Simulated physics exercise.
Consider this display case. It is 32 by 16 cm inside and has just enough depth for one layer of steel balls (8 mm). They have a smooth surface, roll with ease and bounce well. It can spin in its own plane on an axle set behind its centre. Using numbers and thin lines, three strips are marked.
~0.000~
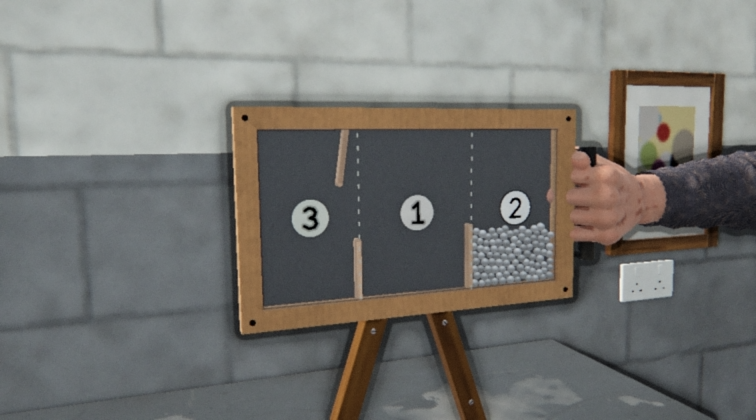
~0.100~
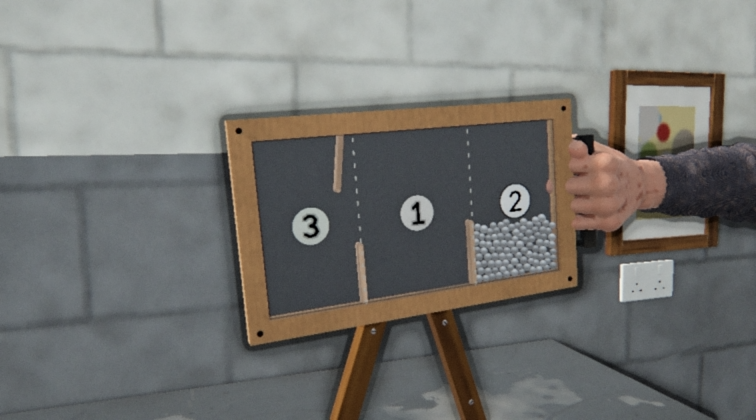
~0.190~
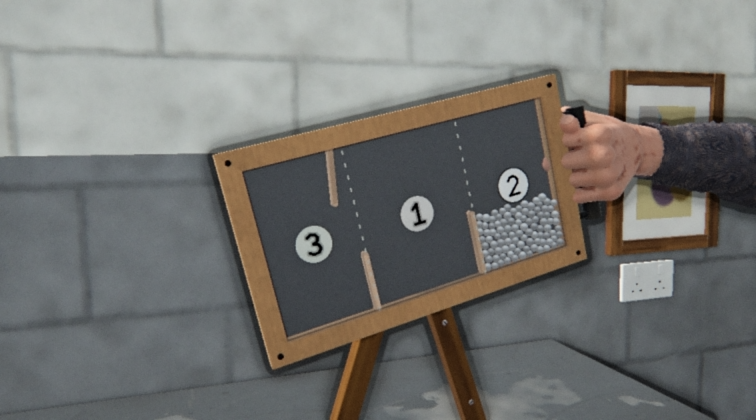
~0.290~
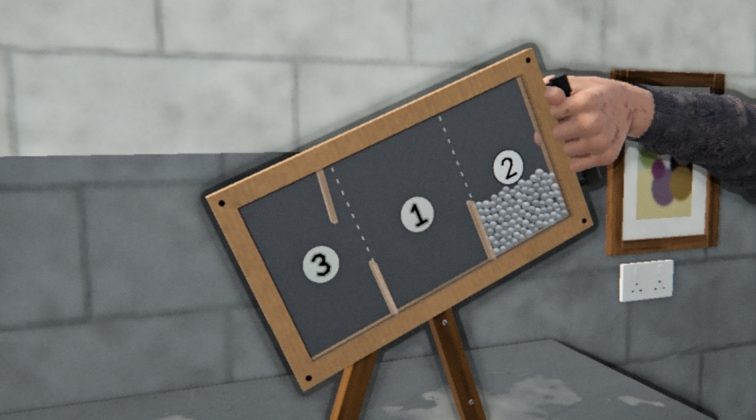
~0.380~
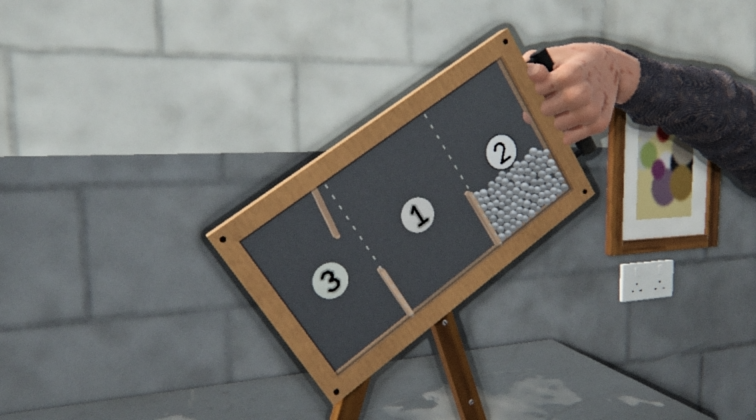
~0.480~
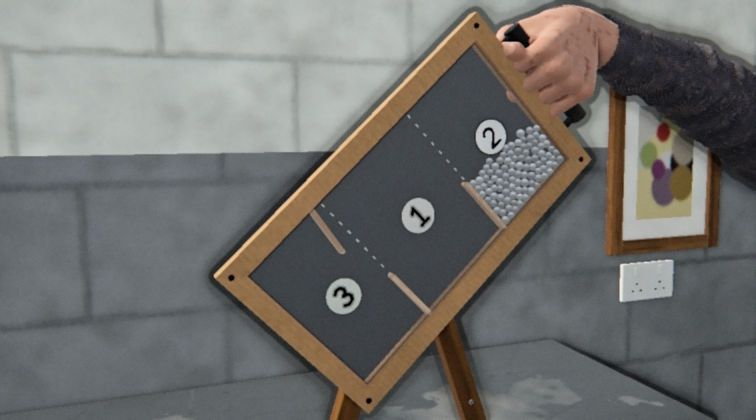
A hand gripping the right side of a wood-framed board turned it steadily anticlockwise on its stand, raising that side, while the small silvery balls shifted but stayed piled in the section numbered two.
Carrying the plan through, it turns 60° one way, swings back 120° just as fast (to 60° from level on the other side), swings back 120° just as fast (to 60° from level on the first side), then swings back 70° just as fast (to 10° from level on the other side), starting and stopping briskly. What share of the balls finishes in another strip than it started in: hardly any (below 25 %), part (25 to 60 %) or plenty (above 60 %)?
I'd put the share that moves at part.
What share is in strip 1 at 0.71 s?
5 %.
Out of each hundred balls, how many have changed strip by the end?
30 per cent.
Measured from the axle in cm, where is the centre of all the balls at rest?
About 6 cm right and 8 cm below.
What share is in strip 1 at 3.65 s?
25 %.
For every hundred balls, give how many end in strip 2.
Roughly 70 percent.
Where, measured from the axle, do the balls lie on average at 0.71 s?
Position estimate: Right 9 cm, above 6 cm.
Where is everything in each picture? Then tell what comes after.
Level; about 100 balls; balls' middle (512, 255); highest (505, 229); no. 1 (417, 213), no. 2 (515, 208), no. 3 (310, 218), in the first picture.
Turned 4° anticlockwise; balls' middle (515, 248); highest (542, 218), in the second picture.
Turned 13° anticlockwise; balls' middle (520, 231); highest (542, 197); wall ends (471, 214), (365, 254), (334, 204), in the third picture.
Turned 23° anticlockwise; balls' middle (522, 211); highest (539, 173), in the fourth picture.
Turned 33° anticlockwise; balls' middle (522, 192); highest (533, 152), in the fifth picture.
Turned 43° anticlockwise; balls' middle (517, 173); highest (536, 128); no. 1 (418, 216), no. 2 (491, 137), no. 3 (344, 296), in the sixth picture.
After 0.71 s, it stands 60° anticlockwise; the balls' middle is 9 cm right of and 6 cm above the centre; no. 1, 5 %, no. 2, 95 %; 5 % have changed strip.
After 3.65 s, it stands 25° anticlockwise; the balls' middle is 7 cm right of and 3 cm below the centre; no. 1, 25 %, no. 2, 70 %, no. 3, 5 %; 30 % have changed strip.
After 4.05 s, it stands 10° clockwise; the balls' middle is 4 cm right of and 7 cm below the centre; no. 1, 25 %, no. 2, 70 %, no. 3, 5 %; 30 % have changed strip.
All still by 5.1 s, it stands 10° clockwise; no. 1, 25 %, no. 2, 70 %, no. 3, 5 %; 30 % have changed strip.
